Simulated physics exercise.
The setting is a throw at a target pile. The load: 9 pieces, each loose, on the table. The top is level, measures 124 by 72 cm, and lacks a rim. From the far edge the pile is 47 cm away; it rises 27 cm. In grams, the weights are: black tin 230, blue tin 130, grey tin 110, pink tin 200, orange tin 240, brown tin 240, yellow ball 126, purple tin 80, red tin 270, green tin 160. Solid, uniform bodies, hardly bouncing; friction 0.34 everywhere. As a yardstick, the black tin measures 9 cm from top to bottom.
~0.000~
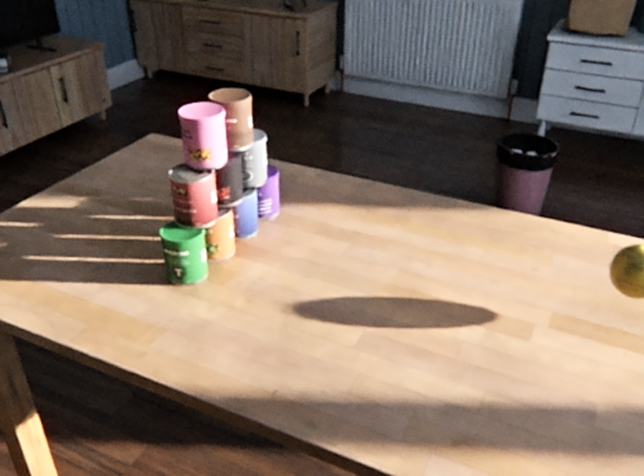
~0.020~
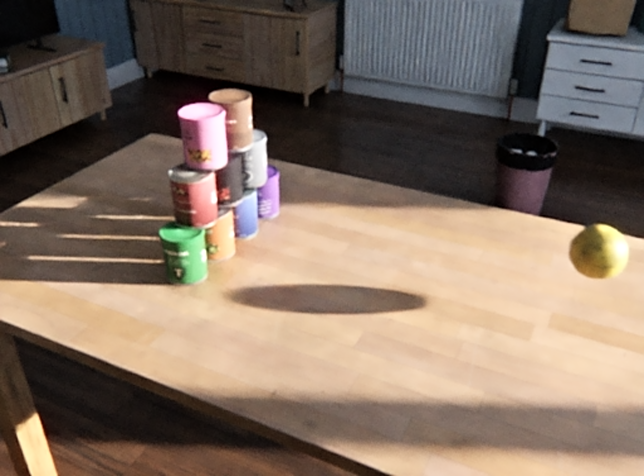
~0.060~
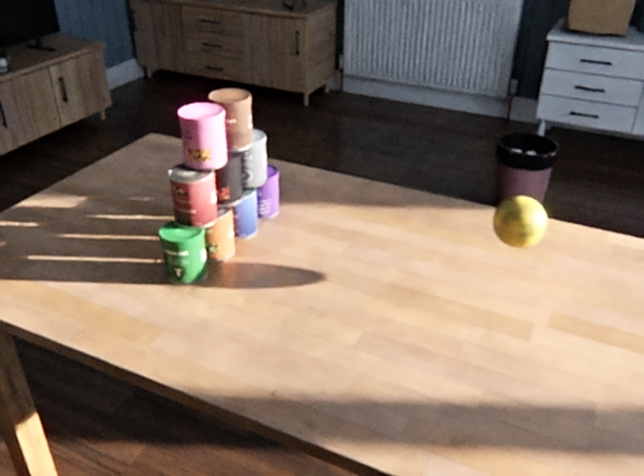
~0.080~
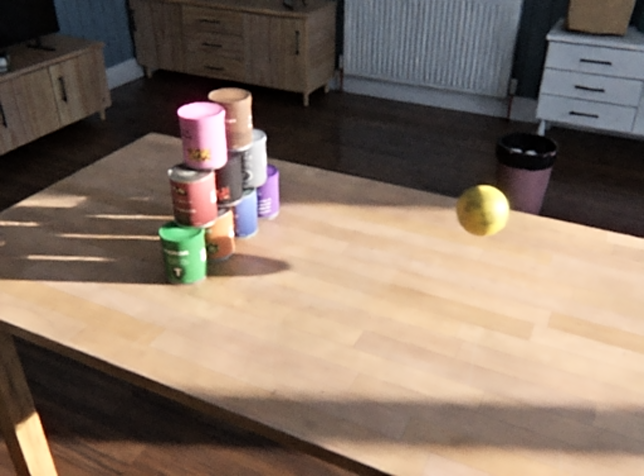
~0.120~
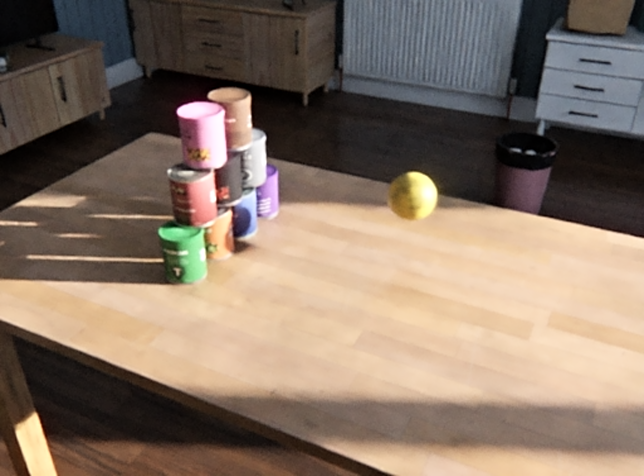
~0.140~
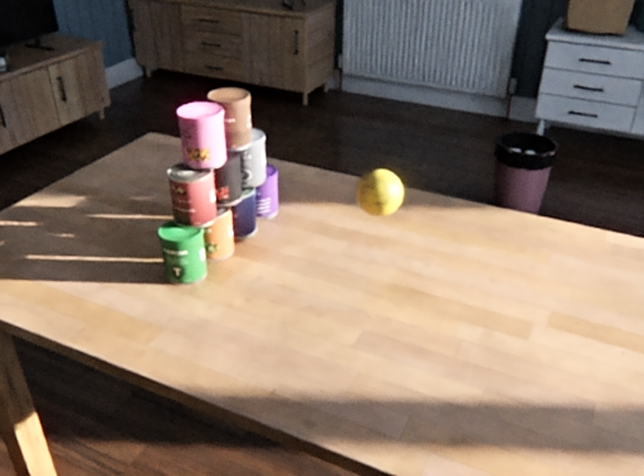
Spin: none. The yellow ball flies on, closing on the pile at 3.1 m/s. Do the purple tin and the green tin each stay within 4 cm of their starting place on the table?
The purple tin goes beyond it; the green tin stays within it.
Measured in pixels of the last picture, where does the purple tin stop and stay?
The resting point is around (70, 371).
By 0.24 s, yellow ball near (275, 188); purple tin 7 cm from its spot near (228, 183).
By 0.44 s, yellow ball near (223, 165); purple tin 36 cm from its spot near (114, 160).
By 0.64 s, yellow ball near (209, 158); purple tin now off the table.
By 0.94 s, yellow ball near (206, 157).
When it is over (1.2 s), off the table, purple tin; the other 8 within 4 cm of the start. End places, in pixels of the last picture, purple tin near (70, 372), green tin near (183, 252).
